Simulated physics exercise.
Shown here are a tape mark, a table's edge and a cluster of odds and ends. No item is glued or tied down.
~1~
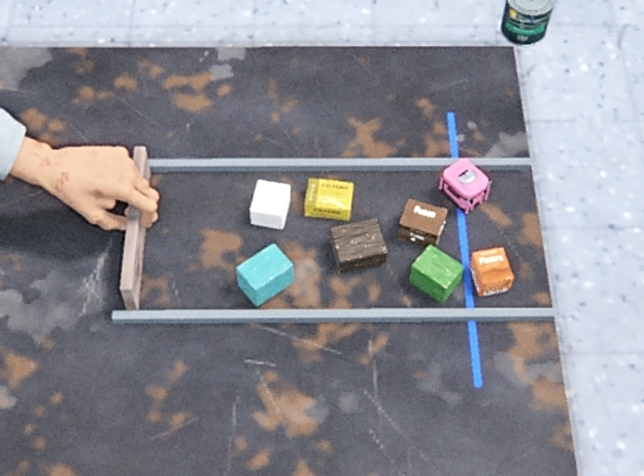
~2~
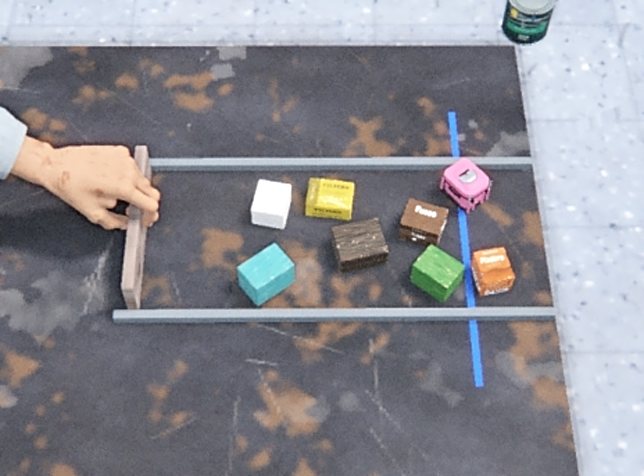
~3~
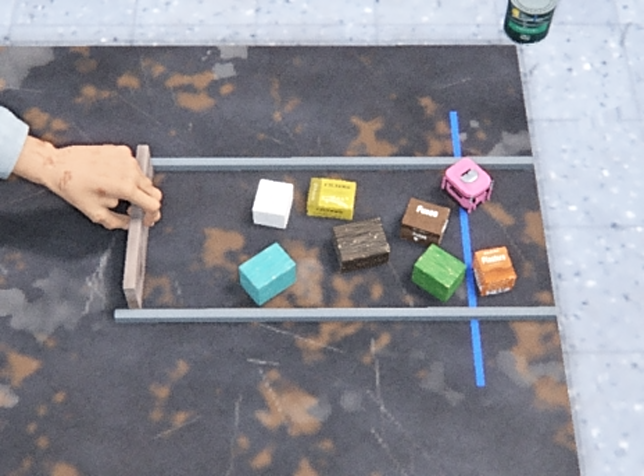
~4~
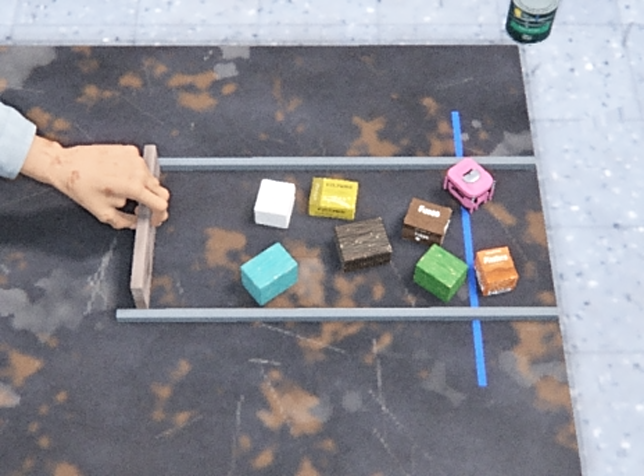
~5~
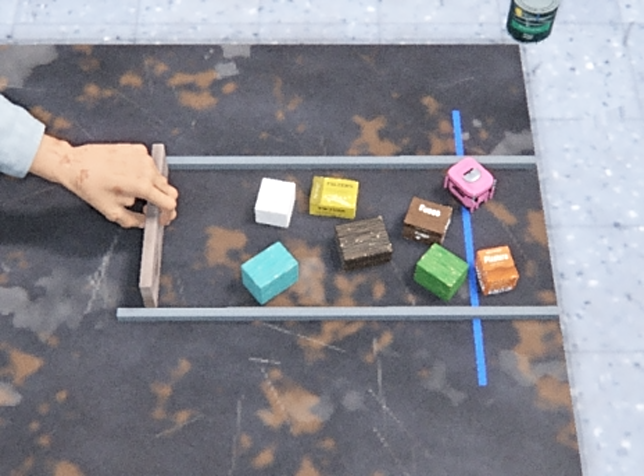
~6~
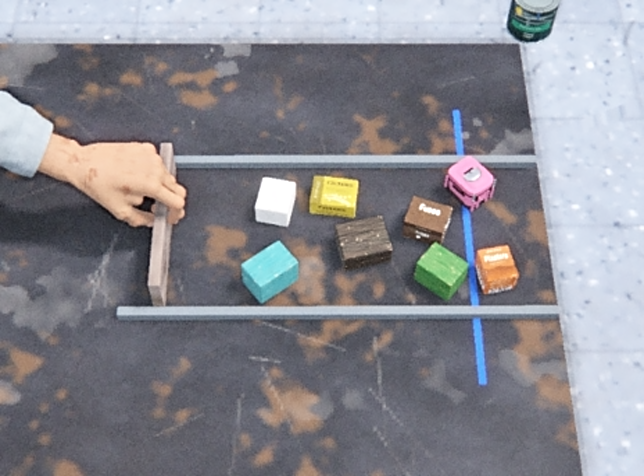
A hand slides a wooden board slightly right toward colorful blocks that stay still.
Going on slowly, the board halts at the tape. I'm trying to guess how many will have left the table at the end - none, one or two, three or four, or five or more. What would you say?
I would say one or two.
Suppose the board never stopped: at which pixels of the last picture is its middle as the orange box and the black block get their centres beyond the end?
Roughly at (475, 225) and roughly at (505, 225).
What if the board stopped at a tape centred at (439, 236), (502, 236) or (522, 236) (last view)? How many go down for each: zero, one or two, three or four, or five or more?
One after another: Zero, five or over, 5 or more.
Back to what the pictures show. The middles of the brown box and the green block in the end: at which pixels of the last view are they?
They finish at roughly (546, 208) and (535, 281) respectively.
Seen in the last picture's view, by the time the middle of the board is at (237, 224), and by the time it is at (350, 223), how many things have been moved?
By then 0, and 5.
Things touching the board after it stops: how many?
Count: 2.
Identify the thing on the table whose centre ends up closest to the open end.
Closest in the end is the brown box.
Soon after, none off yet; orange box at rest near (496, 270); pink case at rest near (470, 184); green block at rest near (441, 272).
After that, none off yet; orange box at rest near (496, 270); pink case moving near (475, 183); green block moving near (449, 274).
In the end, the number that fall off is one or two; gone, pink case.
